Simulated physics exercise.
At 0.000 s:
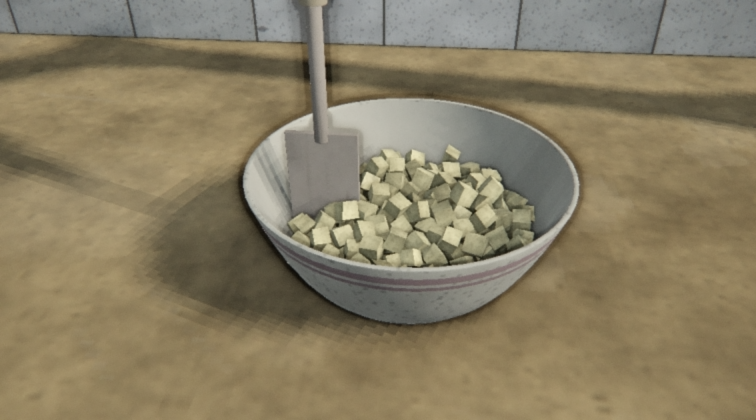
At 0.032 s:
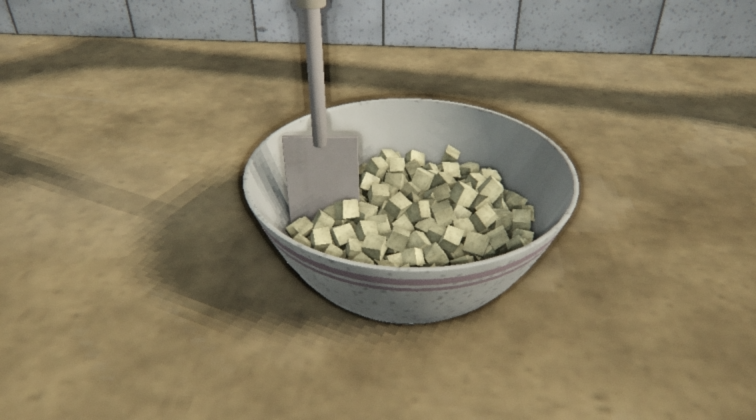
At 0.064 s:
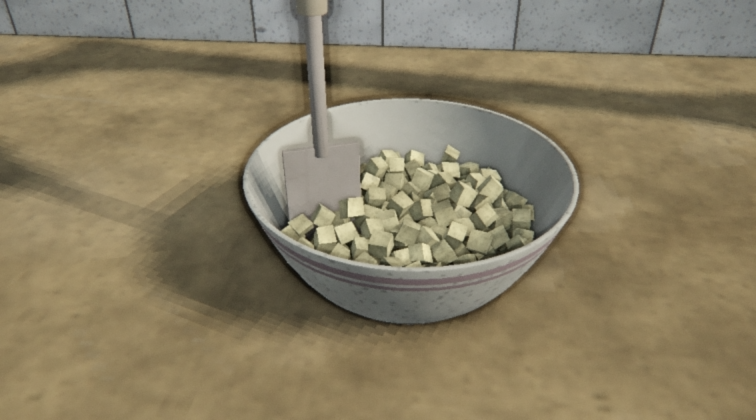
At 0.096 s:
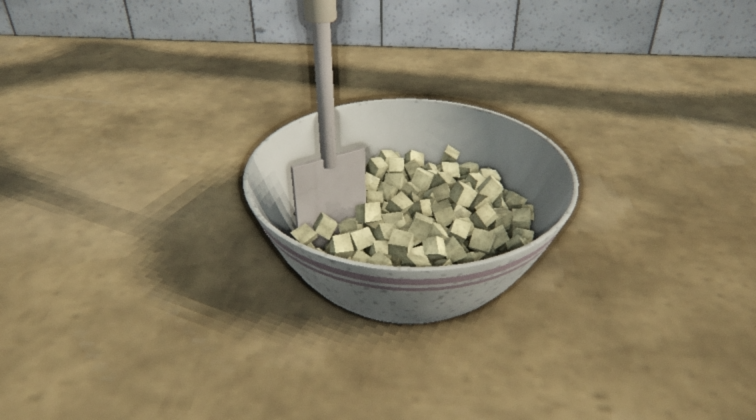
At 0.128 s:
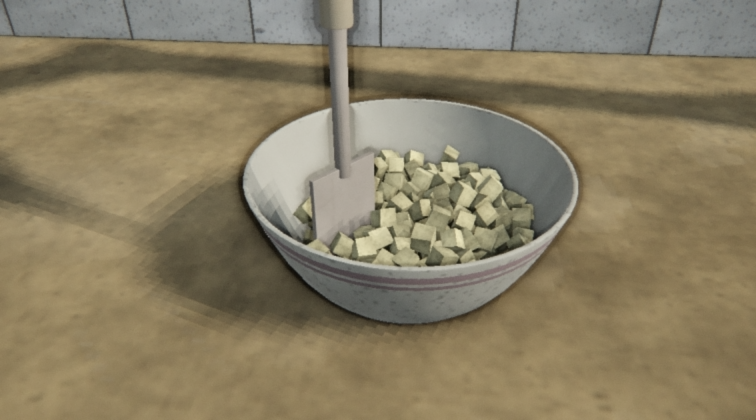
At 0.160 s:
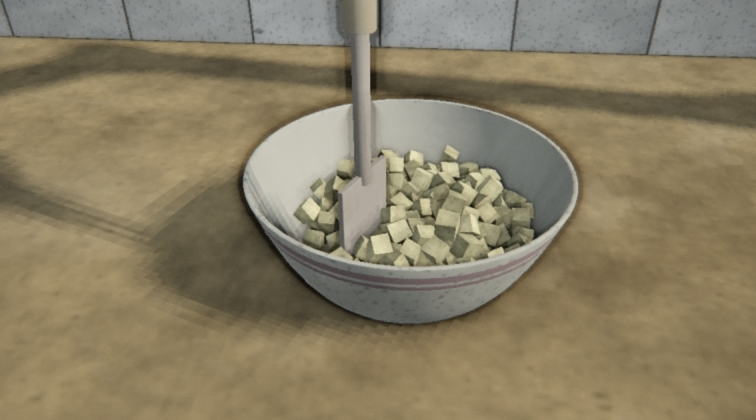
A grey flat-bladed spoon dipping into a speckled bowl of pale vegetable dice, then turning and pushing rightward through the pieces.
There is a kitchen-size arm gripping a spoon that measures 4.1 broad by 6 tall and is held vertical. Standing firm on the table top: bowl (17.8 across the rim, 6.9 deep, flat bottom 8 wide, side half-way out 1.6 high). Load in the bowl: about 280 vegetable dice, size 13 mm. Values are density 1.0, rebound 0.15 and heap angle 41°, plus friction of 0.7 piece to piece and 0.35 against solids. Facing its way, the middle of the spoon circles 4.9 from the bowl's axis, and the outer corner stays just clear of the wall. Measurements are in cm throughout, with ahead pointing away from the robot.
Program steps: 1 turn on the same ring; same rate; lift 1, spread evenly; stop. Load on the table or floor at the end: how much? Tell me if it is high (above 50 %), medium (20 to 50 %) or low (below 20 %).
It is low, below 20 %.
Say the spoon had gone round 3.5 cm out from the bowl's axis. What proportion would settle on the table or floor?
It would come to about 10 per cent.
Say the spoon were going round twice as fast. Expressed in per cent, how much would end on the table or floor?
30 %.
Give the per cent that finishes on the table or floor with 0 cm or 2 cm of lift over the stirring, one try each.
Try one: Around 15 %; try two: Around 15 %.
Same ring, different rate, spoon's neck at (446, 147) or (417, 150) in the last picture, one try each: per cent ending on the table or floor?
Around 25 and 25 per cent respectively.
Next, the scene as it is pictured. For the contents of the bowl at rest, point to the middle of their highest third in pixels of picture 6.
At about (332, 225).
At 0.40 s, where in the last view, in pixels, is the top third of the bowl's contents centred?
(463, 158), roughly.
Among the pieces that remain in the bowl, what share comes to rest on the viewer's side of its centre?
Around 75 percent of it.
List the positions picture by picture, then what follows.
In the first picture, the spoon neck at (320, 107), 0° round; upper third of the load around (416, 212), from x 300 to 525, top at y 155; 276 in the bowl.
In the second picture, the spoon neck at (318, 111), 6° round; upper third of the load around (414, 213), from x 300 to 525, top at y 155.
In the third picture, the spoon neck at (319, 121), 21° round; upper third of the load around (413, 217), from x 290 to 525, top at y 155.
In the fourth picture, the spoon neck at (327, 130), 36° round; upper third of the load around (420, 219), from x 300 to 520, top at y 155.
In the fifth picture, the spoon neck at (342, 139), 51° round; upper third of the load around (426, 219), from x 305 to 520, top at y 155.
In the sixth picture, the spoon neck at (362, 146), 66° round; upper third of the load around (434, 219), from x 305 to 520, top at y 155; 276 in the bowl.
After 0.40 s, 180° round, highest piece 9 above the table; 269 in the bowl, 4 on the table or floor, 3 in flight or on the tool.
After 0.65 s, 294° round, highest piece 9 above the table; 252 in the bowl, 20 on the table or floor, 4 in flight or on the tool.
After 0.97 s, 0° round, highest piece 8 above the table; 237 in the bowl, 39 on the table or floor.
After 1.67 s, 0° round, highest piece 8 above the table; 237 in the bowl, 39 on the table or floor.
In the end, 237 in the bowl, 39 on the table or floor. That is 14 % on the table or floor.
